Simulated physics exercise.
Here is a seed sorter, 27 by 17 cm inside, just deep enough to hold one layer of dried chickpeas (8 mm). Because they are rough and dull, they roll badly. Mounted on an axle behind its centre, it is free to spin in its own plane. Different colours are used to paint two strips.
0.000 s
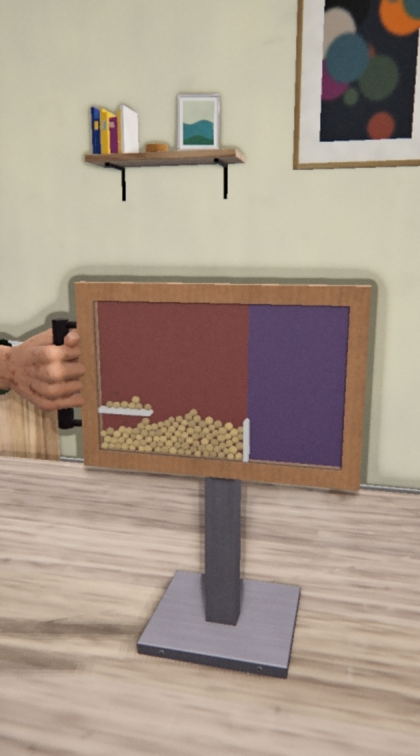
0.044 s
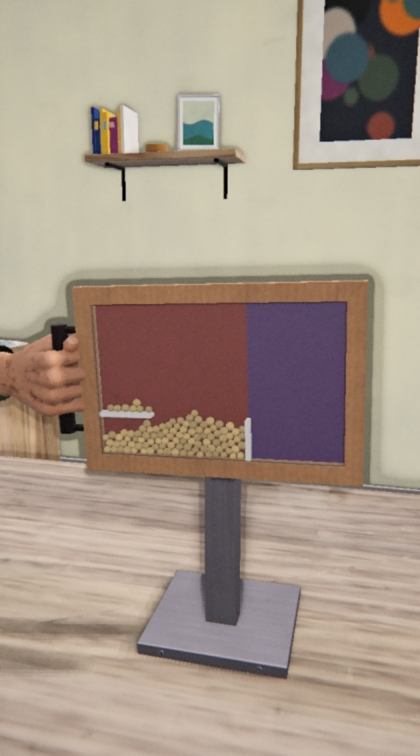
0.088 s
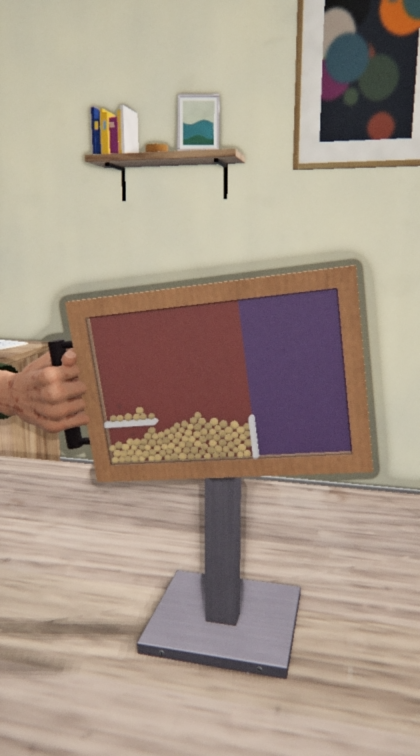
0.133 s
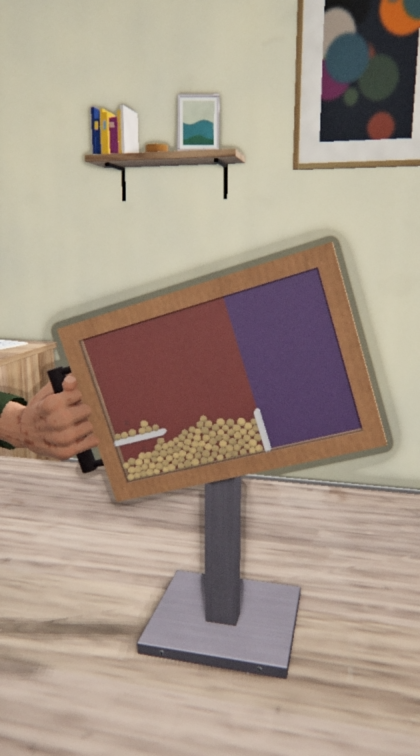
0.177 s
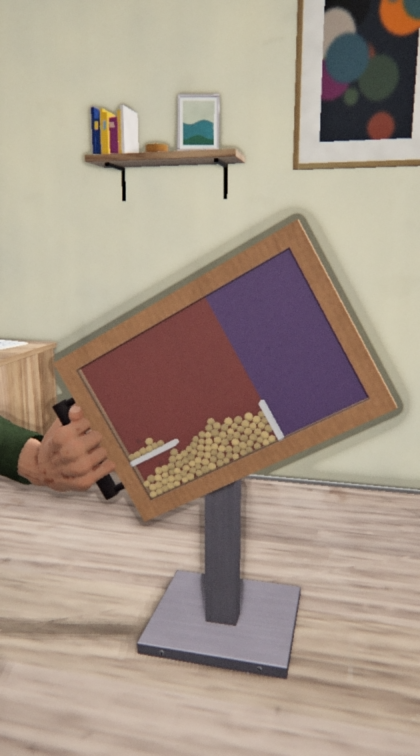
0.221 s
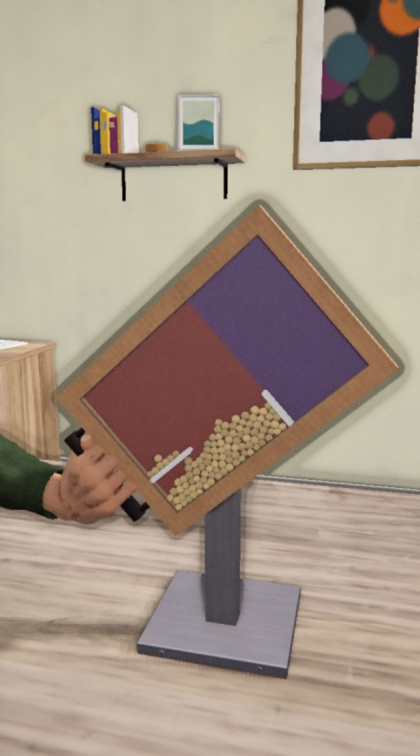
A hand turns a framed red and purple panel of small beige balls steadily anticlockwise.
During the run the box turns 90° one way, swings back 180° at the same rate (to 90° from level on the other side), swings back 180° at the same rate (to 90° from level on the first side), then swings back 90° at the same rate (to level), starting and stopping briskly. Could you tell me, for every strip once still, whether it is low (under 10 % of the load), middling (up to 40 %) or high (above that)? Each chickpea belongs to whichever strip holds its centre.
Red strip is high, purple strip is middling.
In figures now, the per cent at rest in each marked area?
Tally: Red strip = 85; purple strip = 15.
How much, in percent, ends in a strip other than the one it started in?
I'd say something like 15 percent.
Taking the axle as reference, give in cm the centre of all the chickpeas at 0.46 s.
Right by about 5 cm and below by about 7 cm.
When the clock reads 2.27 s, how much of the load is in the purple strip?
It comes to close to 15 percent.
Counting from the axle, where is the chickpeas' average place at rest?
Left: About 7 cm; below: About 6 cm.
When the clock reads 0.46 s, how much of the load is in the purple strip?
I'd put it near 0 in a hundred.
After 0.46 s, it stands 90° anticlockwise; the chickpeas' middle is 5 cm right of and 7 cm below the centre; red 100 %.
After 2.27 s, it stands 46° anticlockwise; the chickpeas' middle is 4 cm left of and 8 cm below the centre; red 85 %, purple 15 %.
After 2.50 s, it stands level; the chickpeas' middle is 8 cm left of and 4 cm below the centre; red 85 %, purple 15 %.
All still by 3.4 s, it stands level; red 85 %, purple 15 %.
